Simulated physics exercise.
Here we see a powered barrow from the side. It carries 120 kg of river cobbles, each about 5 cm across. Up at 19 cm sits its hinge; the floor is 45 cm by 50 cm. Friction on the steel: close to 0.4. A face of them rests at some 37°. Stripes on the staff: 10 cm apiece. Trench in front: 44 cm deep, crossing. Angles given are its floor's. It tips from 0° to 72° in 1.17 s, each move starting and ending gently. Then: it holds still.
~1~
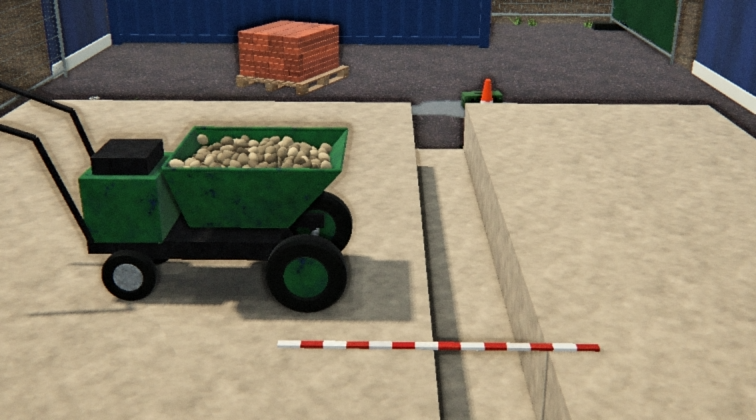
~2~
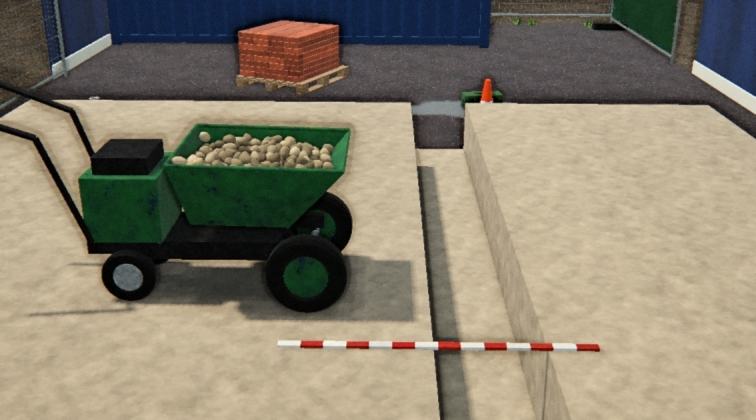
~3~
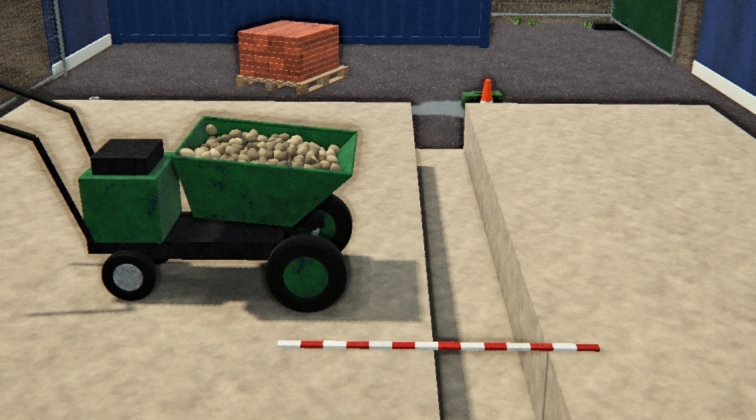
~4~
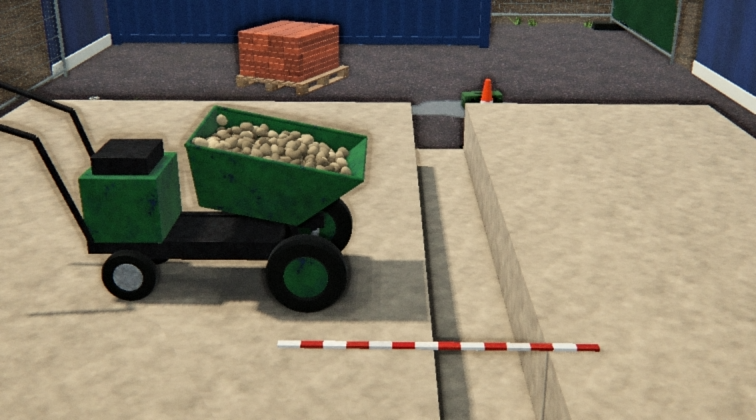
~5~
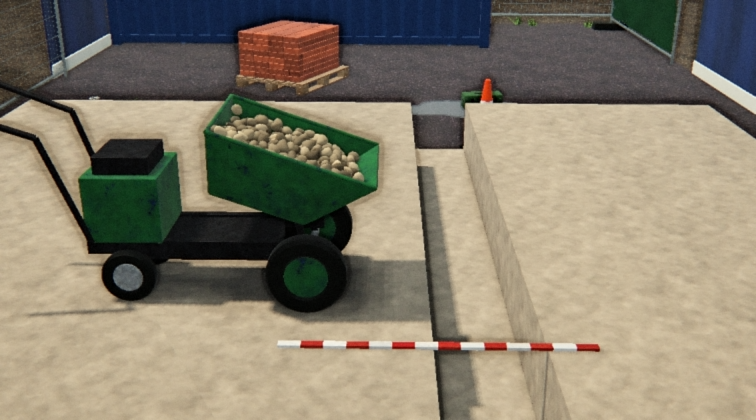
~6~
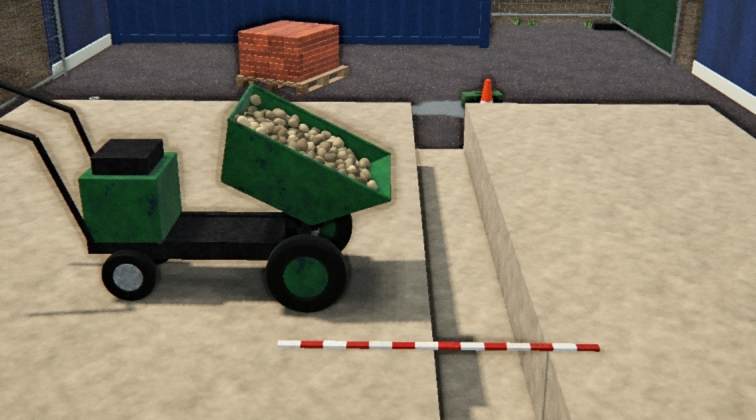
The clip opens on a green powered barrow, seen from the side, carrying rounded stones in a level tray left of a trench, with a red-and-white striped staff lying across it. The tray's left end rises, gently then more quickly, tilting the tray down toward the right, while the wheeled base stays still.
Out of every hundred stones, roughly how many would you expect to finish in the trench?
Close to 100 in every hundred.
Then, 0.4 s after the last picture the floor is at 61°, 100 % in the tray; the foremost stones are at (426, 234).
Then, 0.8 s after the last picture the floor is at 72°, 56 % in the tray, 44 % in the trench; the foremost stones are at (520, 369).
Then, 1.1 s after the last picture the floor is at 72°, 20 % in the tray, 80 % in the trench; the foremost stones are at (516, 338).
Then, 3.1 s after the last picture the floor is at 72°, 0 % in the tray, 100 % in the trench; the foremost stones are at (517, 339).
